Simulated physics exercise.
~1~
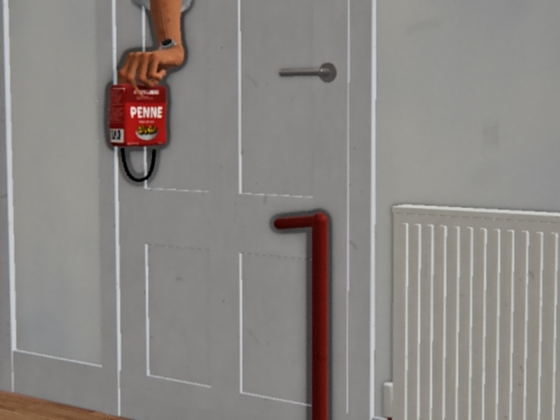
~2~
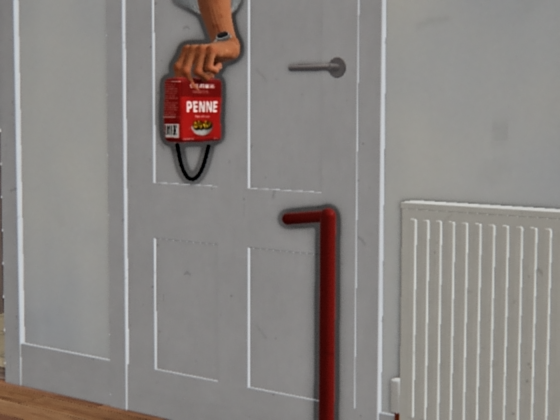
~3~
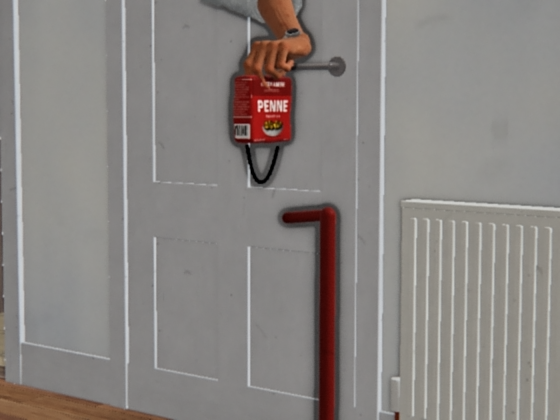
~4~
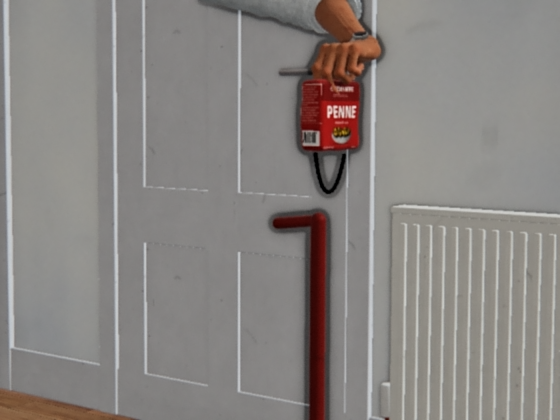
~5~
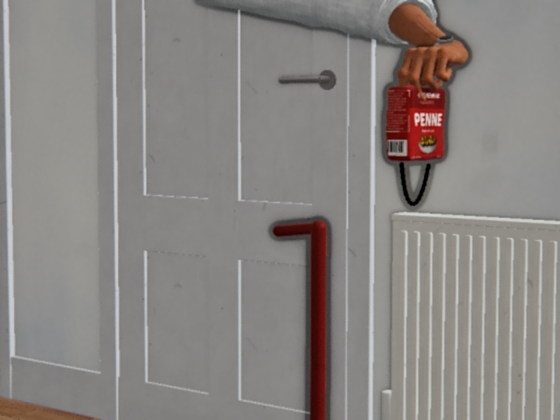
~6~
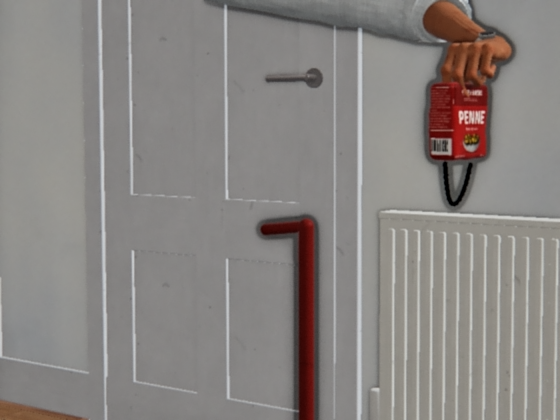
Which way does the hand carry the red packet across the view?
The hand carries the red packet to the right, from the door side over toward the radiator.
